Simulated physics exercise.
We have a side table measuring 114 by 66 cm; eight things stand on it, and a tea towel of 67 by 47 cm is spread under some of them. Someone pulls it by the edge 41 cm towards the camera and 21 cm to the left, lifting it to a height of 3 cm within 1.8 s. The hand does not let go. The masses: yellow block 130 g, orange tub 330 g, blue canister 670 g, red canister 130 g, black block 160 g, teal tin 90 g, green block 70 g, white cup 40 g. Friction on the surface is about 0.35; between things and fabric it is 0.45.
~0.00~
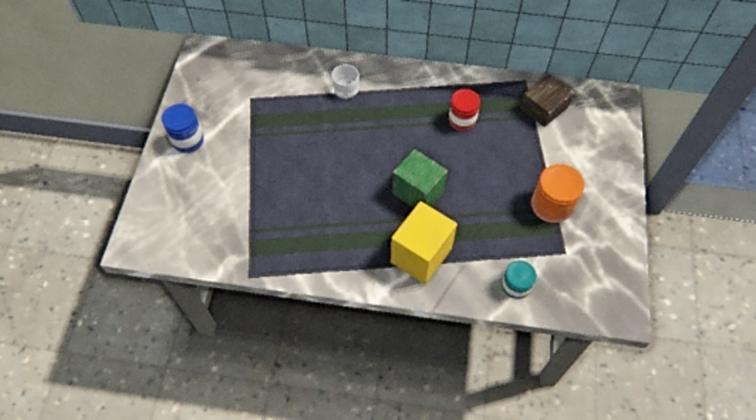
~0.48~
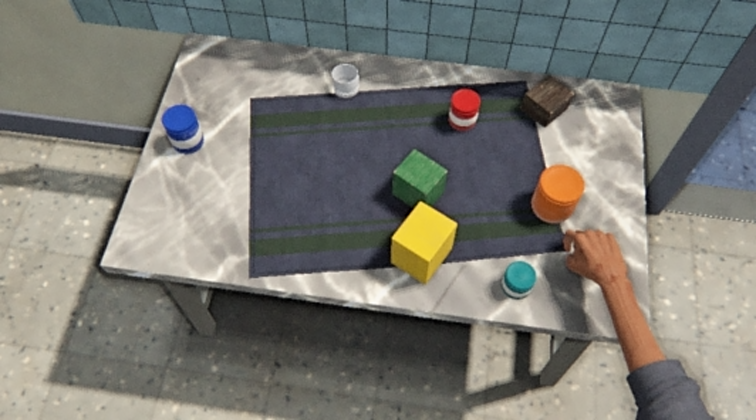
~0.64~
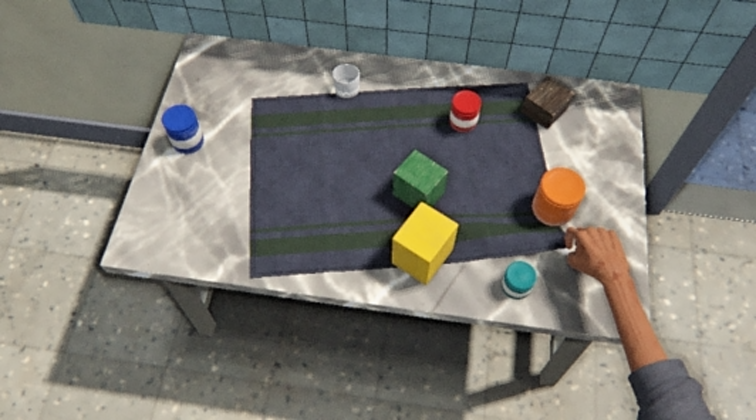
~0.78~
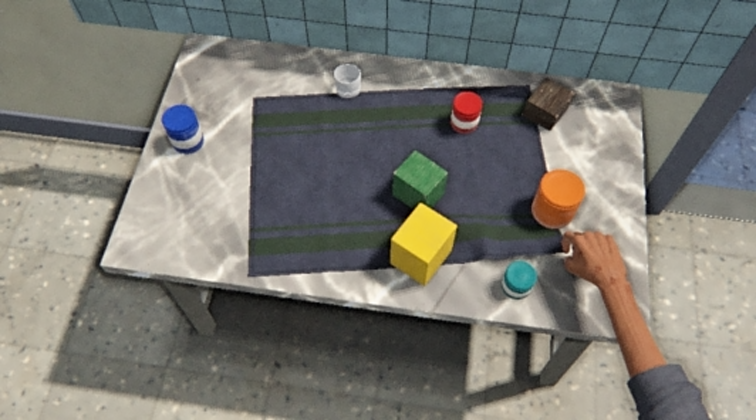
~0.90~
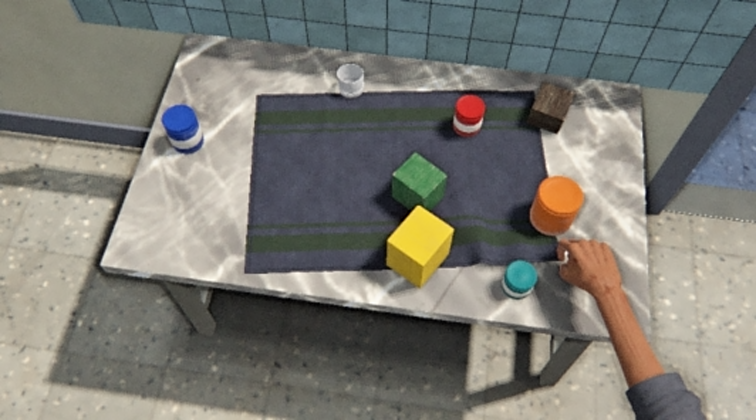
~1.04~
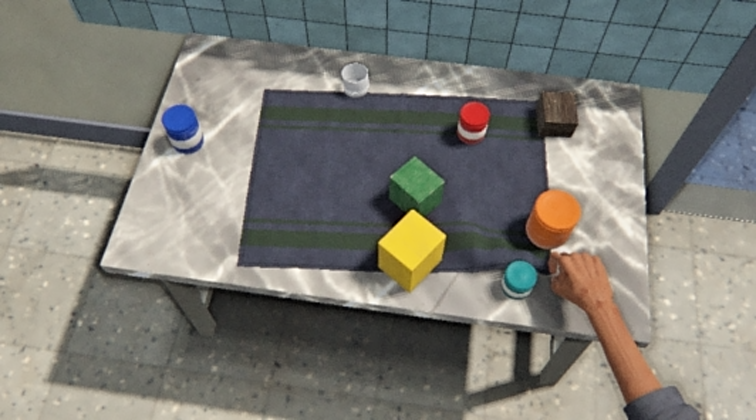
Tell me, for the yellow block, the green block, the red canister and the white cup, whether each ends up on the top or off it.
Result: My guess is the yellow block ends up off the surface; my guess is the green block ends up on the surface; my guess is the red canister ends up on the surface; my guess is the white cup ends up on the surface.
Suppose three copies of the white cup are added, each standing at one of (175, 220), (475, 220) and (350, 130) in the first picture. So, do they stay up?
By position: On, off, on.
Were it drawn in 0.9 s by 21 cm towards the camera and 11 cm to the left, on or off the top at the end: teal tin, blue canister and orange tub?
Then teal tin is lost over the edge, blue canister holds on and orange tub holds on.
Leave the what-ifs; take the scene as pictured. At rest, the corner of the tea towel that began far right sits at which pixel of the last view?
That corner comes to rest close to (589, 294) in the last view.
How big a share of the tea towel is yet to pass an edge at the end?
Share within the edges: Approx. 75 %.
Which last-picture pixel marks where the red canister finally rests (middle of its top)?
The top ends up close to (502, 271) in the last picture.
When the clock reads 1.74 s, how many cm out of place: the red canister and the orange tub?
Red canister 25 cm, orange tub 25 cm.
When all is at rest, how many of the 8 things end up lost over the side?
All told, 3.
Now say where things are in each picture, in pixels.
In the first picture, yellow block (425, 231); green block (420, 171); red canister (466, 100); white cup (345, 75); tea towel corners (249, 278) (251, 98) (567, 254).
In the second picture, tea towel corners (249, 278) (251, 98); grip (568, 251).
In the third picture, black block (550, 95); orange tub (564, 186); tea towel corners (250, 278) (252, 98); grip (570, 249).
In the fourth picture, black block (551, 97); orange tub (563, 188); tea towel corners (248, 277) (253, 98); grip (567, 253).
In the fifth picture, black block (553, 101); yellow block (421, 235); green block (420, 175); tea towel corners (244, 274) (257, 95); grip (562, 260).
In the sixth picture, yellow block (412, 239); green block (417, 179); red canister (475, 113); white cup (355, 74); tea towel corners (237, 266) (264, 89); grip (554, 273).
After 1.4 s, 100 % of the tea towel is still over the top; red canister 11 cm off its start, yellow block 9 cm off its start, green block 6 cm off its start.
After 1.7 s, 90 % of the tea towel is still over the top; red canister 25 cm off its start, yellow block 15 cm off its start, green block 13 cm off its start.
After 2.1 s, 80 % of the tea towel is still over the top; red canister 37 cm off its start at (503, 244), yellow block over the edge, green block 20 cm off its start at (401, 257).
After 2.4 s, 75 % of the tea towel is still over the top; yellow block over the edge, red canister 42 cm off its start, green block 24 cm off its start.
After 4.0 s, 75 % of the tea towel is still over the top; yellow block over the edge, red canister 42 cm off its start at (502, 271), green block 24 cm off its start at (390, 272), white cup 13 cm off its start at (400, 86).
